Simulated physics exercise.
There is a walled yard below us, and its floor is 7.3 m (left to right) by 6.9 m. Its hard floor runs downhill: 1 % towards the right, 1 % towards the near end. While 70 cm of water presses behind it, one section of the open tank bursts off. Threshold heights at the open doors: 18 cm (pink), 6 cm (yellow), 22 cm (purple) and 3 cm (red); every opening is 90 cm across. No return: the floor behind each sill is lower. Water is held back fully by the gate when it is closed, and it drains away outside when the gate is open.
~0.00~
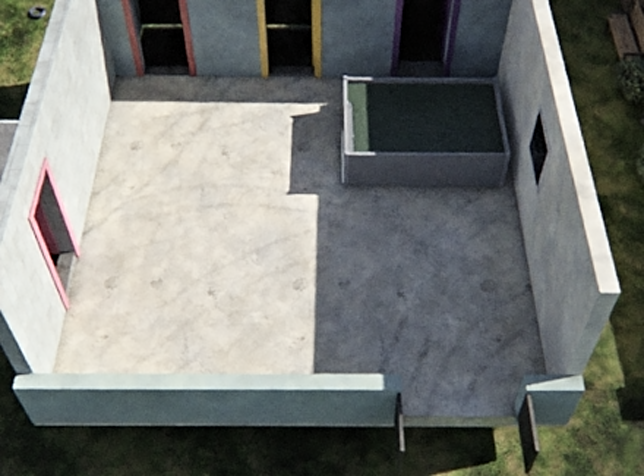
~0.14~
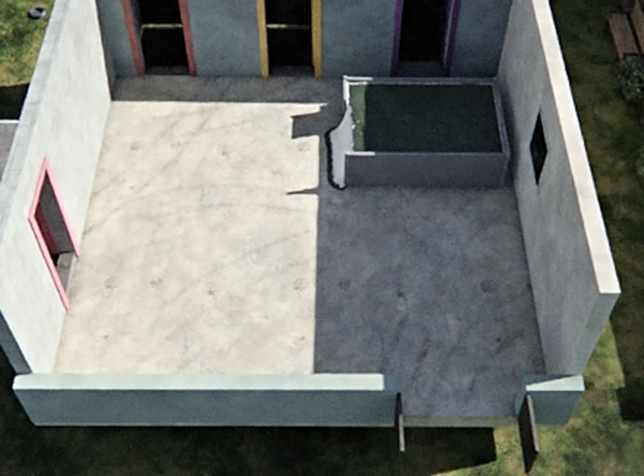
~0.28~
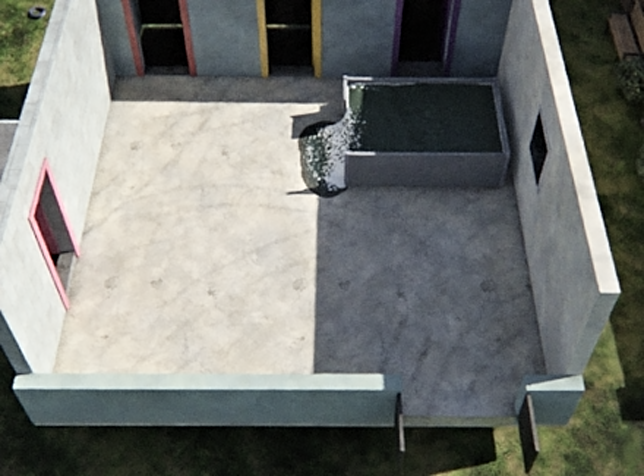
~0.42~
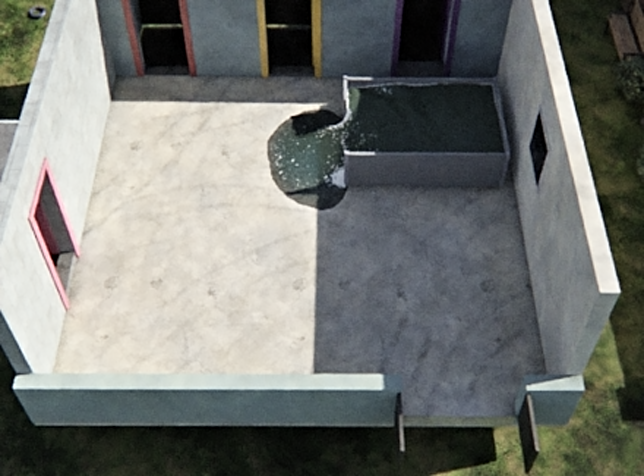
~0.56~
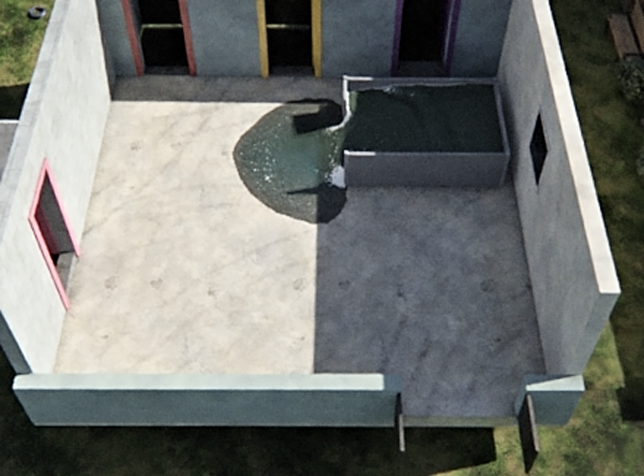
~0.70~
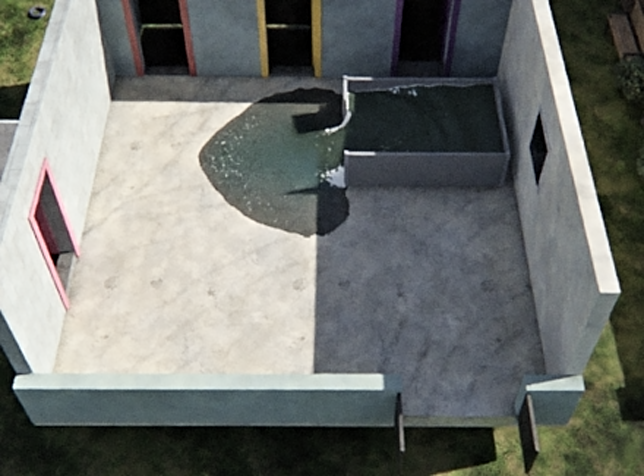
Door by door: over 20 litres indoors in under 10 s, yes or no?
Pink door: No, yellow door: No, purple door: No, red door: Yes.
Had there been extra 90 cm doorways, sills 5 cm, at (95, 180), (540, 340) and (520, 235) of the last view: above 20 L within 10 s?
Per doorway, in order: Sufficient / sufficient / insufficient.
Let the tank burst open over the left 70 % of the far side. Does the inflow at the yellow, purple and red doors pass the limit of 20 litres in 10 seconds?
Outcomes - yellow: Exceeded, purple: Exceeded, red: Exceeded.
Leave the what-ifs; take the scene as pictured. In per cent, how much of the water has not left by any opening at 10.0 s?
I'd put it at some 92 percent still there.
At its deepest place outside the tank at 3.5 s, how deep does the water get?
I'd say near 32 centimetres.
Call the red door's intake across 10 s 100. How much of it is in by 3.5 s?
I'd put it at about 25 per cent by that point.
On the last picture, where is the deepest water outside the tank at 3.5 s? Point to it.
Roughly (75, 387).
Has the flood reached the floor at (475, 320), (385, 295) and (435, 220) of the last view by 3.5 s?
Going in order, clear, then clear, then clear.
After 1.4 s water covers 35 % of the floor and is deepest (39 cm) near (342, 169); pink door not reached, yellow door 4 cm at the sill, 0 L in, purple door not reached, red door not reached.
After 2.2 s water covers 45 % of the floor and is deepest (34 cm) near (342, 162); pink door 14 cm at the sill, 0 L in, yellow door 2 cm at the sill, 0 L in, purple door not reached, red door 7 cm at the sill, 1 L in.
After 3.5 s water covers 55 % of the floor and is deepest (32 cm) near (75, 387); pink door 16 cm at the sill, 0 L in, yellow door 2 cm at the sill, 0 L in, purple door not reached, red door 16 cm at the sill, 42 L in.
After 6.0 s water covers 70 % of the floor and is deepest (17 cm) near (73, 398); pink door 7 cm at the sill, 0 L in, yellow door 6 cm at the sill, 0 L in, purple door not reached, red door 8 cm at the sill, 145 L in.
After 10.0 s water covers 90 % of the floor and is deepest (15 cm) near (543, 401); pink door 8 cm at the sill, 0 L in, yellow door 3 cm at the sill, 1 L in, purple door 3 cm at the sill, 0 L in, red door 5 cm at the sill, 177 L in.
